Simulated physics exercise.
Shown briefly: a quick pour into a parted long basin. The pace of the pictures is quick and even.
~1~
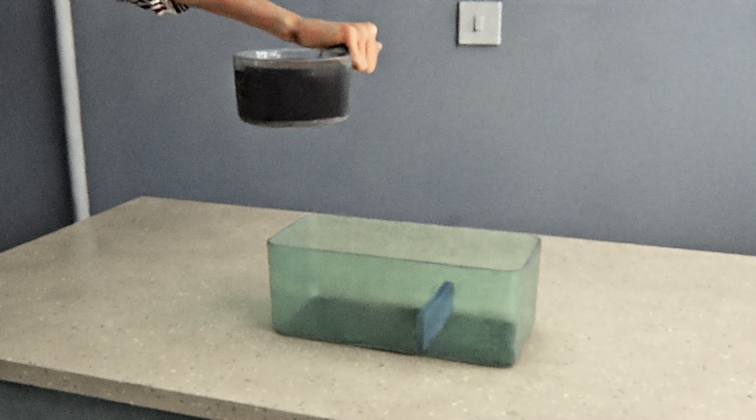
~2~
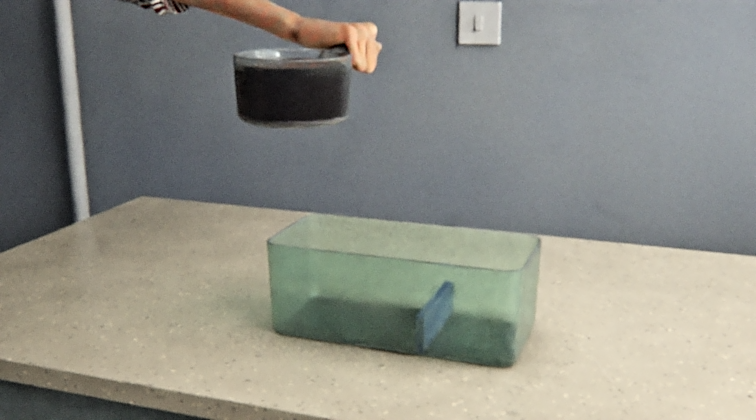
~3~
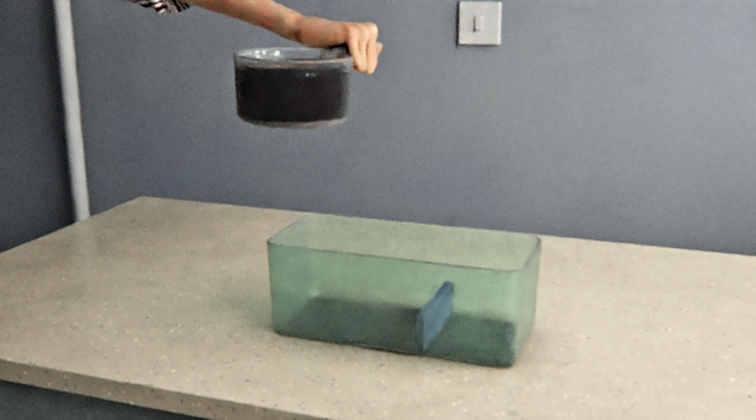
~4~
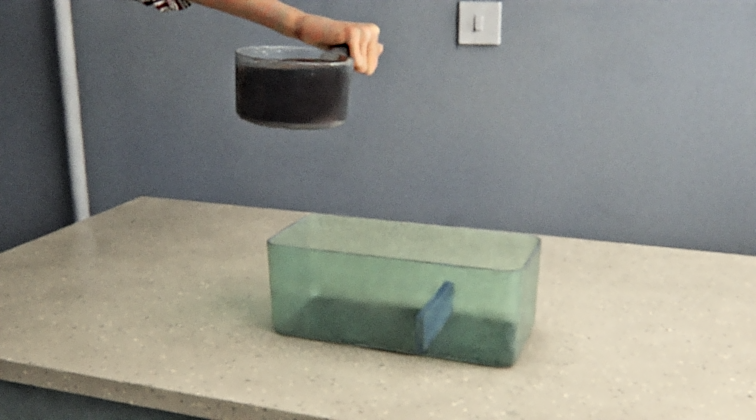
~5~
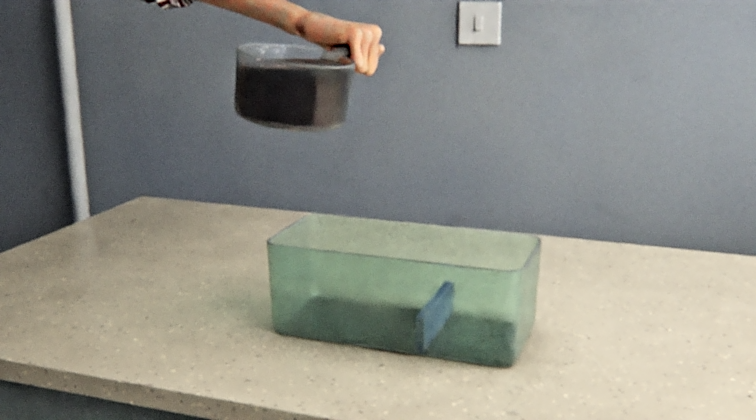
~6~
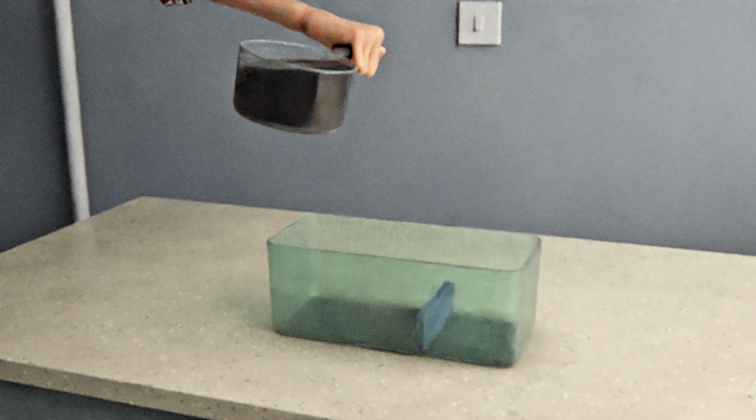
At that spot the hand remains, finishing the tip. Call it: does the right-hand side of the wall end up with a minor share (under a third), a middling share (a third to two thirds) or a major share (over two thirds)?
The right side gets a minor share.
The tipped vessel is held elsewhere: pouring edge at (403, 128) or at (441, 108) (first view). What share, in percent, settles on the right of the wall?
Roughly 65 per cent, then roughly 70 per cent.
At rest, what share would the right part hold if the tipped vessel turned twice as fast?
It comes to near 10 per cent.
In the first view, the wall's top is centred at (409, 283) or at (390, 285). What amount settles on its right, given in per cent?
It works out to around 55 per cent for the first and around 75 per cent for the second.
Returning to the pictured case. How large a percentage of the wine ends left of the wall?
80 % or thereabouts.
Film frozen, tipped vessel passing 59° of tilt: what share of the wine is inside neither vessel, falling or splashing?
Estimated at 30 per cent or so.
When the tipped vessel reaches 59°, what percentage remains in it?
60 %.
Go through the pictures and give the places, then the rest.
In the first frame, it leans 0°; its right rim is at (347, 58); the wine meets the walls at (245, 63) and (347, 66); the long basin's rim runs from (288, 229) to (533, 255); the wall's top is at (436, 299).
In the second frame, it leans 1°; its right rim is at (347, 59); the wine meets the walls at (245, 63) and (347, 67).
In the third frame, it leans 2°; its right rim is at (348, 61); the wine meets the walls at (247, 62) and (347, 67).
In the fourth frame, it leans 5°; its right rim is at (349, 63); the wine meets the walls at (247, 63) and (348, 68).
In the fifth frame, it leans 8°; its right rim is at (350, 67); the wine meets the walls at (248, 63) and (349, 68).
In the sixth frame, it leans 13°; its right rim is at (352, 73); the wine meets the walls at (248, 64) and (352, 69).
A moment on, the tilt is 59° and 61 per cent is still to pour, 11 is left of the wall and 0 right of it.
Next, the tilt is 88° and 17 per cent is still to pour, 53 is left of the wall and 17 right of it.
Then the tilt is 95° and 3 per cent is still to pour, 75 is left of the wall and 19 right of it.
Later the tilt is 95° and 0 per cent is still to pour, 79 is left of the wall and 20 right of it.
Finally, 79 per cent lies left of the wall, 20 right of it and 1 outside.
